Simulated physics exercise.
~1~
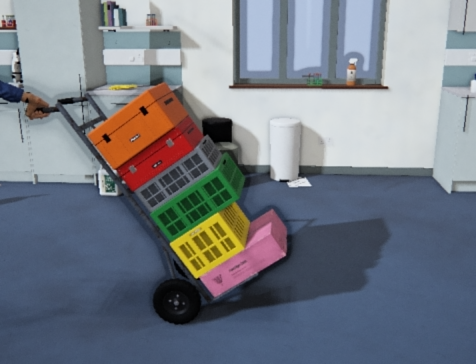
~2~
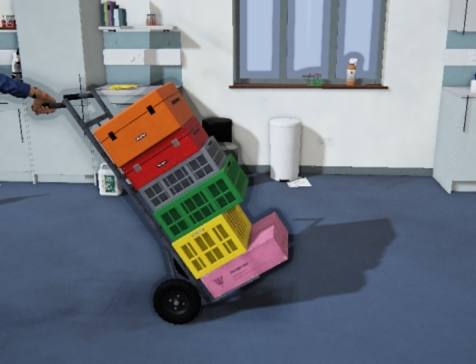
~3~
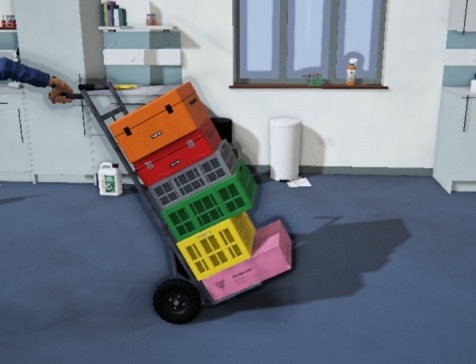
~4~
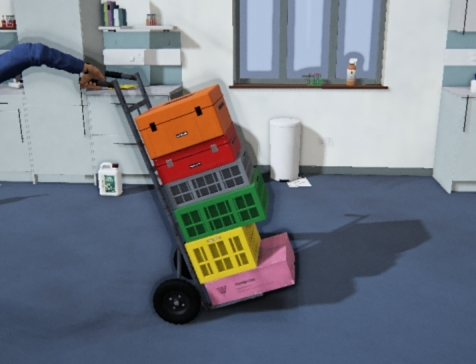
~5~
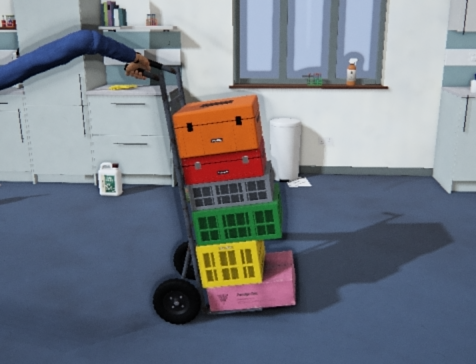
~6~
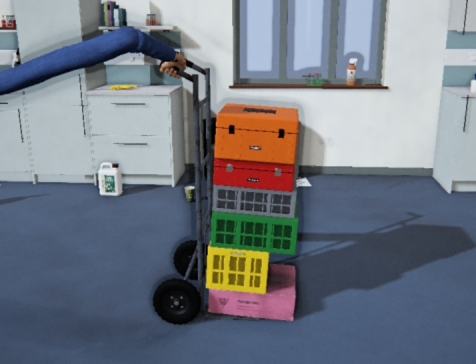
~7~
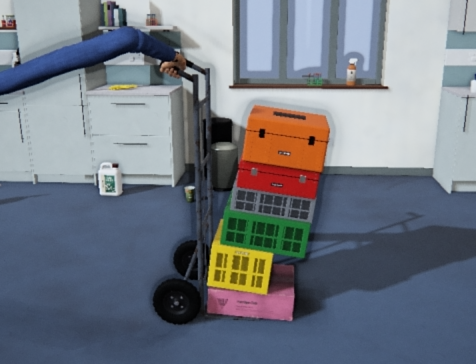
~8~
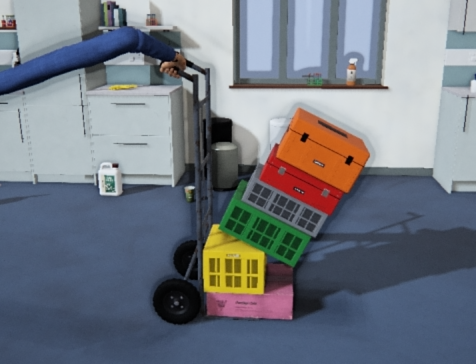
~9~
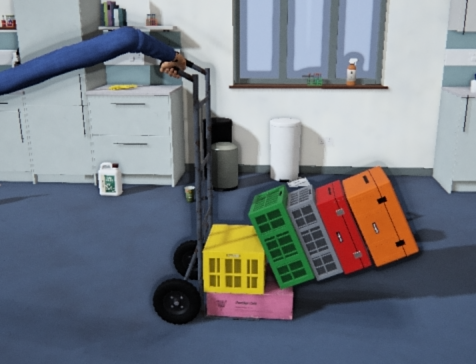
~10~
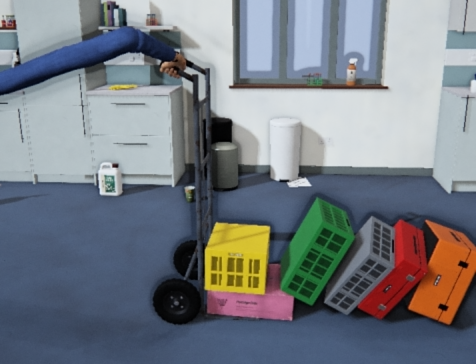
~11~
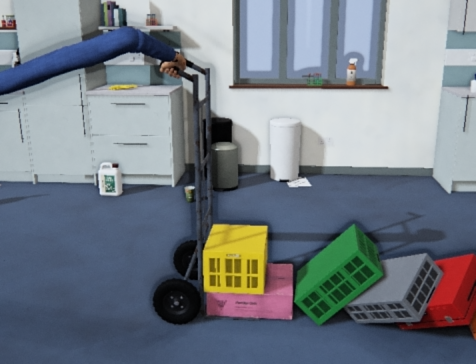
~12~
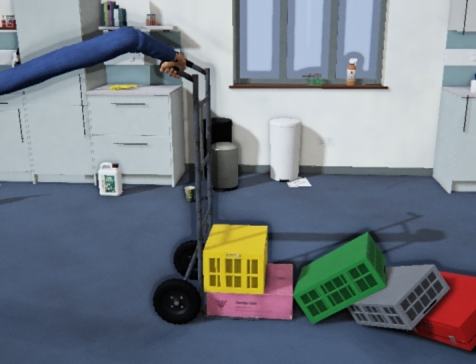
In a room with pale cabinets and a blue floor, a blue-sleeved arm holds a sack truck tilted back to the left, loaded with a stack of crates and boxes. The arm swings the truck upright until its plate meets the floor. The truck stops, but the upper four items tip forward to the right, pivoting over the yellow crate. The orange toolbox, red toolbox, grey crate and green crate topple and spread across the floor. At the end, the yellow crate and pink box remain on the truck, while the orange toolbox is out of view.
